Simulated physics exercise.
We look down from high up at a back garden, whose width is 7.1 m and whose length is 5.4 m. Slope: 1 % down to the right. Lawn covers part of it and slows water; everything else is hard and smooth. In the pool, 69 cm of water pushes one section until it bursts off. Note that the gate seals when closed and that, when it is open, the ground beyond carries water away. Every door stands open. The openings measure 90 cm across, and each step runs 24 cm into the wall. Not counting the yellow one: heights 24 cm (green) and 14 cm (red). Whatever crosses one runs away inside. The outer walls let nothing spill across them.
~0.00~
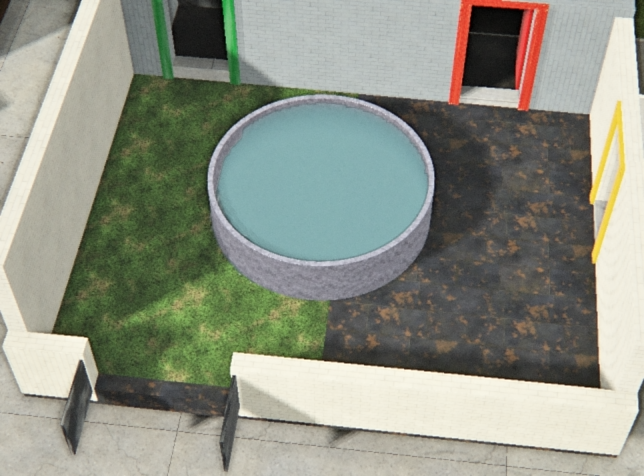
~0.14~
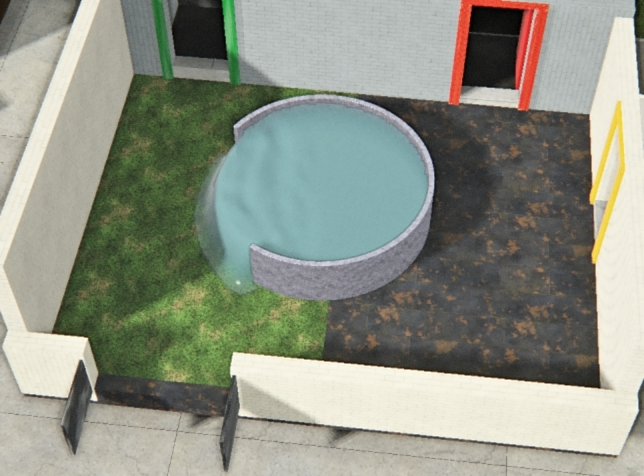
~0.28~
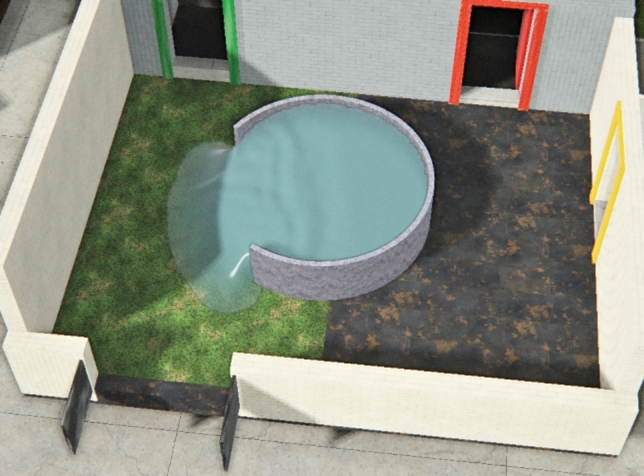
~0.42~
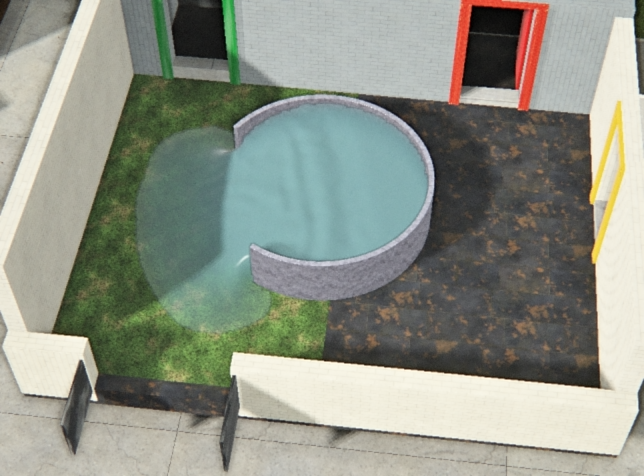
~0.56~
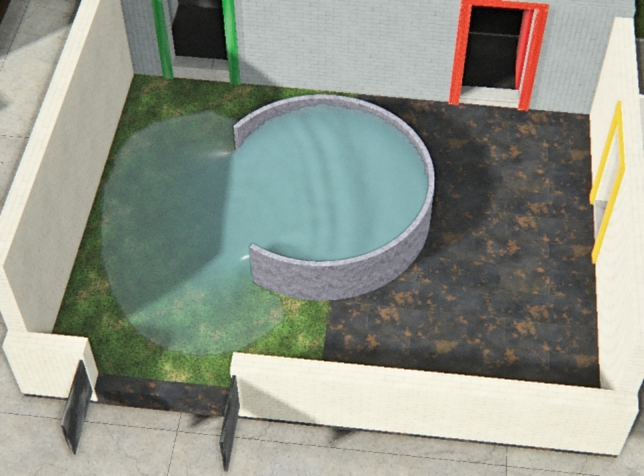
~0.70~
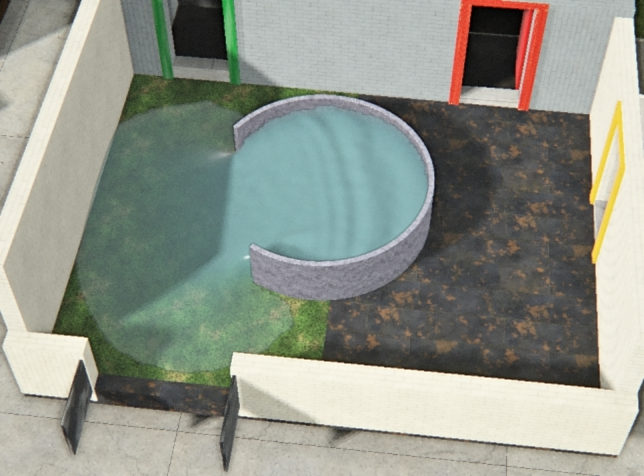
In the video, a round, stone-walled pool in a walled garden loses the left part of its wall, and water pours out through the gap, spreading in a widening sheet across most of the lawn while the dark paving stays dry.
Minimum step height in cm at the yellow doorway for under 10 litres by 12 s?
Roughly 10 cm.
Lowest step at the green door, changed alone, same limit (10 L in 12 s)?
Green: 23 cm.
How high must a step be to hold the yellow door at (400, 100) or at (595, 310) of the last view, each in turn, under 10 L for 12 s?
In turn: Roughly 8.0 cm, roughly 12.0 cm.
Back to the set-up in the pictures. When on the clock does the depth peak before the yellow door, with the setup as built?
It peaks at about 9.0 s.
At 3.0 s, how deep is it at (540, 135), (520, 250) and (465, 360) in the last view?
Approx. 0 / 0 / 0 cm.
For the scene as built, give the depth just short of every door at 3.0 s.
Door by door in cm - green 26, red 0, yellow 0.
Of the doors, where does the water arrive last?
That's the yellow one.
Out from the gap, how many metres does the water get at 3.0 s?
Around 3.2 m out.
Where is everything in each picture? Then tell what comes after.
Still water, 69 cm deep, in the pool at (321, 179); the yellow door at (609, 182) is dry, in the first frame.
The front is at a hidden place, 0.3 m from the gap at (216, 213); 0.5 m2 of floor is wet, 69 cm left at the back, in the second frame.
Water pours out at (217, 214) and has run 0.7 m, to (191, 156); about 11 cm deep outside, 69 cm at the back, in the third frame.
Water pours out at (217, 216) and has run 1.2 m, to (160, 150); about 10 cm deep outside, 69 cm at the back, in the fourth frame.
The gap is at (217, 217), the front 1.7 m out at (129, 144); the back of the pool holds 69 cm, in the fifth frame.
The front is at (112, 337), 2.0 m from the gap at (217, 216); 8.6 m2 of floor is wet, 69 cm left at the back; the yellow door at (609, 182), 5.3 m from the gap, is still 4.6 m from the nearest water, in the sixth frame.
After 1.4 s water covers 40 % of the floor, deepest (42 cm) near (97, 235); it has not reached the yellow door.
After 3.0 s water covers 45 % of the floor, deepest (42 cm) near (46, 354); it has not reached the yellow door.
After 12.0 s water covers 95 % of the floor, deepest (14 cm) near (351, 399); 8 cm at the yellow door, 4 litres in over its 11 cm step.
At the yellow door as built, the water arrived by 6.1 s and peaked near 13 cm at 8.8 s.
With a step of 9 cm, 16 litres would have come in within the 12 s; with 12.5 cm, 2 litres. So under 10 litres takes about 10 cm.
